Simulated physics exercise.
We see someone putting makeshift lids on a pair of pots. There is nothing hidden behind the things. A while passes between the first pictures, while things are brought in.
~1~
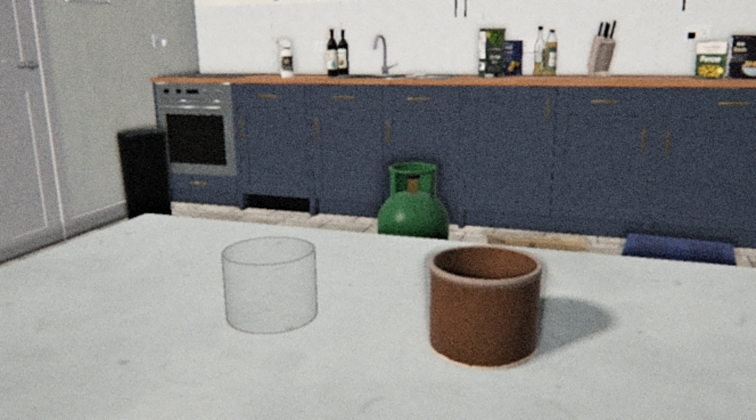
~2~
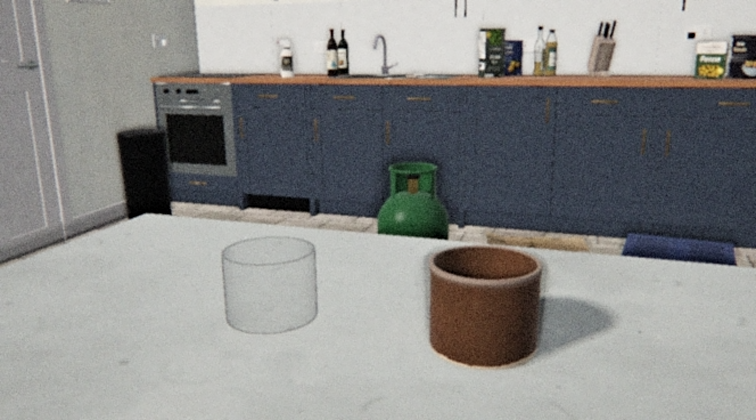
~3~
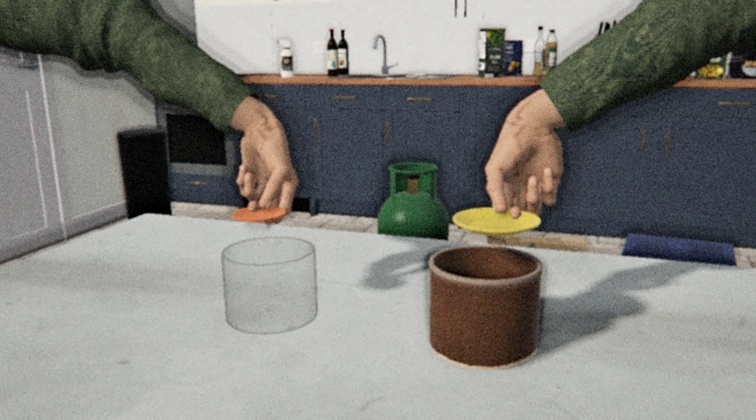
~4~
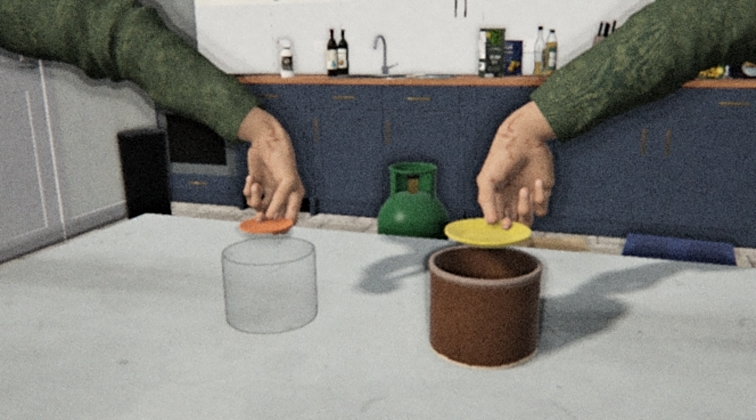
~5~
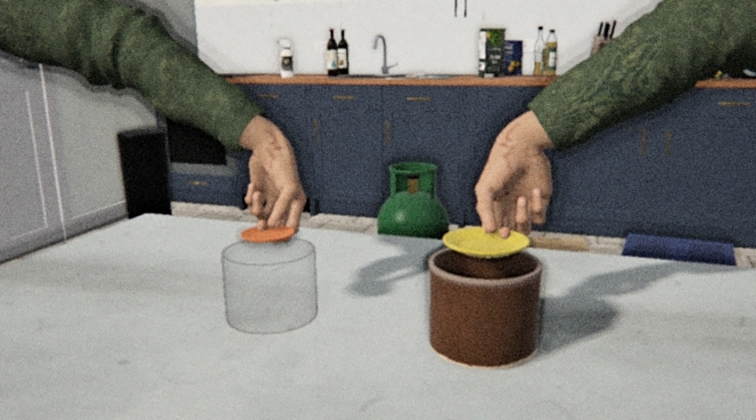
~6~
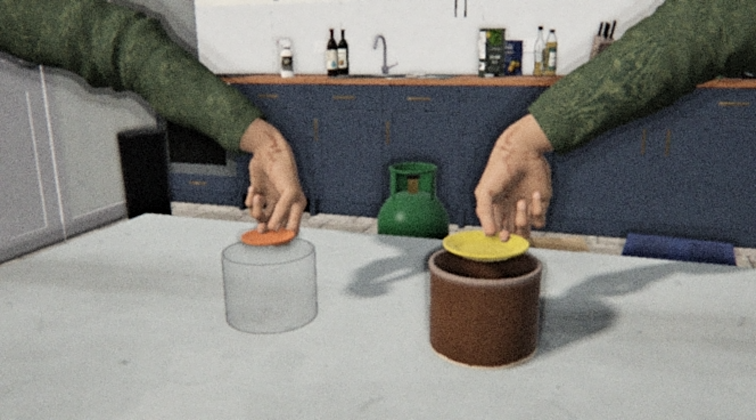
In the video, a clear glass and a brown jar stand on a pale table, then two hands bring in an orange disc and a yellow plate, lower them toward the containers, and hold them at the openings.
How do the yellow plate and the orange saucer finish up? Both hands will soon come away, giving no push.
Finally the yellow plate ends up inside, the orange saucer ends up inside.
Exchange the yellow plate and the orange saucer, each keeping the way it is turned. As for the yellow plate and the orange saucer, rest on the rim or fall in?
Swapped, the yellow plate tumbles in; the orange saucer tumbles in.
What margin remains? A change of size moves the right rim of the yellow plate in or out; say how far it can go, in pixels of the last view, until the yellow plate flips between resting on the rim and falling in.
Move it right by close to 12 pixels and it flips.
Then, 0.14 s on from there, yellow plate displaced a little near (484, 286); orange saucer displaced about its own width near (270, 272).
In the end, the yellow plate falls in, near (483, 335); the orange saucer falls in, near (272, 309).
